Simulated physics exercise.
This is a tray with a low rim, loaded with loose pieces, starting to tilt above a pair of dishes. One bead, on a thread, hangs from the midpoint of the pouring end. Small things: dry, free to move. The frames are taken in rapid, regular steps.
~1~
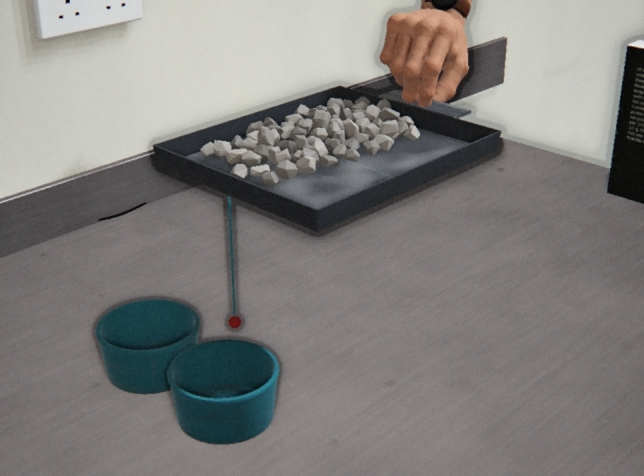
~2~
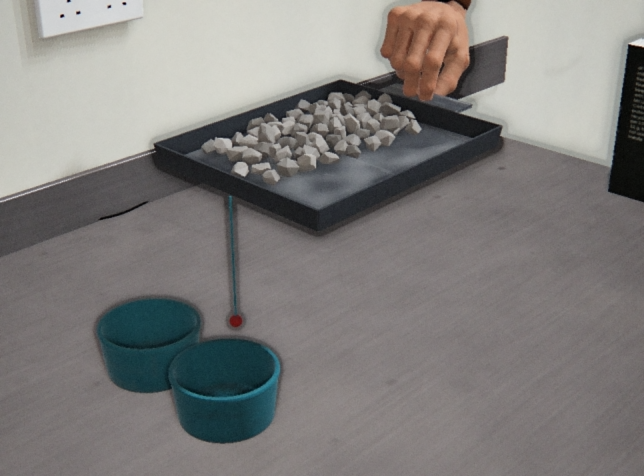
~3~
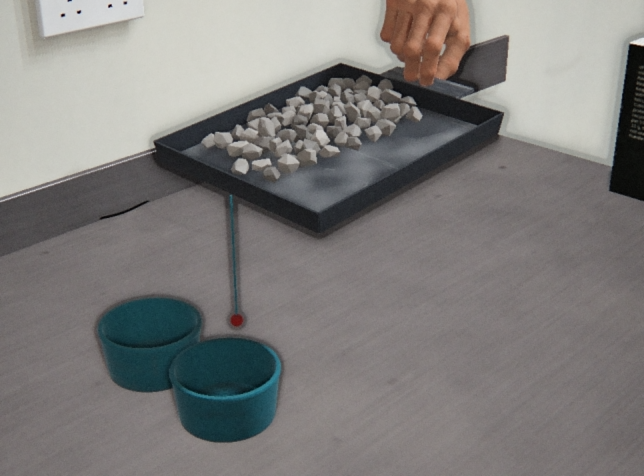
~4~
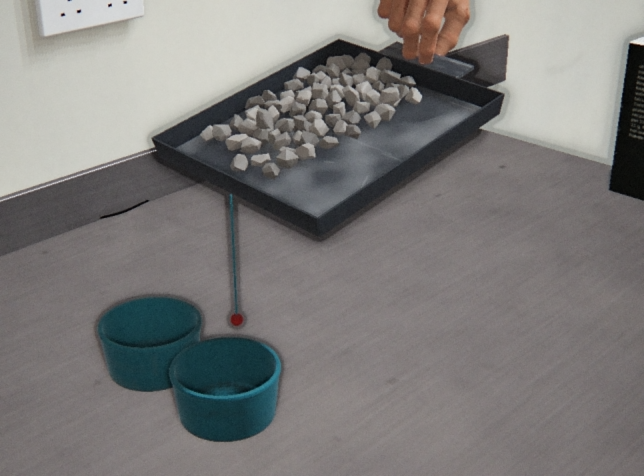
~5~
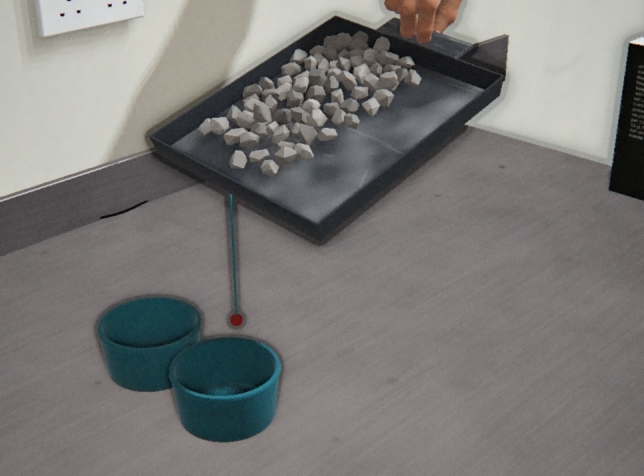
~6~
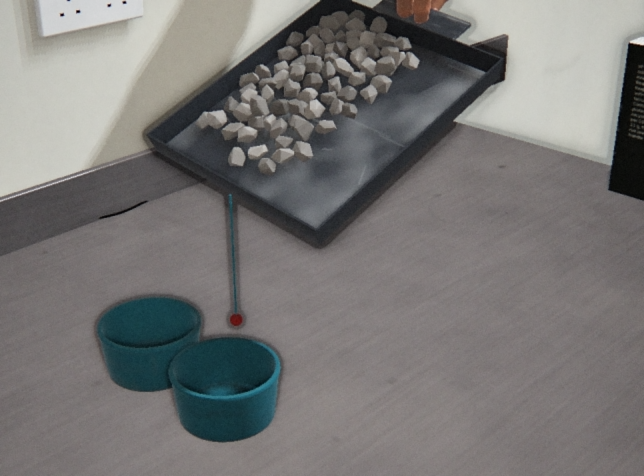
On a grey worktop beside a pale wall, a hand raises the far end of a dark tray of grey gravel, tilting it increasingly toward the viewer above two teal dishes, while a red bead hangs nearly still on a thread.
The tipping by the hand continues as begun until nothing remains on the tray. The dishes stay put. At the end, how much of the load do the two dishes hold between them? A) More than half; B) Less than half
Answer: B.
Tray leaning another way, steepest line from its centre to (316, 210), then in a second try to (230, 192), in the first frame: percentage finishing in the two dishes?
In turn, 10 percent and then 60 percent.
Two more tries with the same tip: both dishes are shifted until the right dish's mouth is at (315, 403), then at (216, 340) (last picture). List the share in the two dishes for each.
Close to 50 in a hundred, then close to 10 in a hundred.
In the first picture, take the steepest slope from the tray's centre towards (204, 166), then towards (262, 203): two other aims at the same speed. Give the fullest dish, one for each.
The first try goes to the one on the left and the second to the one on the right.
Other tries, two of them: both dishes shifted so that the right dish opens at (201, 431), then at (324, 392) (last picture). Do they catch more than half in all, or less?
Held in all, by try: A smaller portion, then a smaller portion.
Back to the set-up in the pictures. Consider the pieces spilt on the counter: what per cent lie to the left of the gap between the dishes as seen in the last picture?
Roughly 20 in a hundred.
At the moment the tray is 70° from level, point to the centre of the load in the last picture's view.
Somewhere about pixel (264, 186).
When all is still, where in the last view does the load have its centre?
I'd put the middle somewhere around (266, 447).
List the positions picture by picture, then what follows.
The first frame shows corners of the pouring end at (158, 145) and (317, 208), level; middle of the load at (319, 136), bits of gravel; left dish at (109, 362); right dish at (184, 410); bead on its thread at (235, 322).
The second frame shows corners of the pouring end at (159, 143) and (318, 208), level; middle of the load at (320, 132).
The third frame shows corners of the pouring end at (158, 141) and (318, 210), tipped barely, lowest at the right corner; middle of the load at (320, 122).
The fourth frame shows corners of the pouring end at (157, 137) and (318, 215), tipped a little, lowest at the right corner; middle of the load at (319, 107).
The fifth frame shows corners of the pouring end at (154, 135) and (317, 221), tipped clearly, lowest at the right corner; middle of the load at (317, 94).
The sixth frame shows corners of the pouring end at (152, 134) and (316, 226), tipped clearly, lowest at the right corner; middle of the load at (314, 82); left dish at (111, 360); right dish at (185, 408).
Soon after the last picture, tray tipped steeply; most on the tray; a stray few outside both; a small part in the air.
A little later, tray tipped past a quarter turn; a small part on the tray; about a quarter in the right dish; about two thirds outside both; a small part in the air.
Later still, tray tipped past a quarter turn; about a quarter in the right dish; most outside both.
At rest, tray tipped past a quarter turn; about a quarter in the right dish; none in the left dish; most outside both.
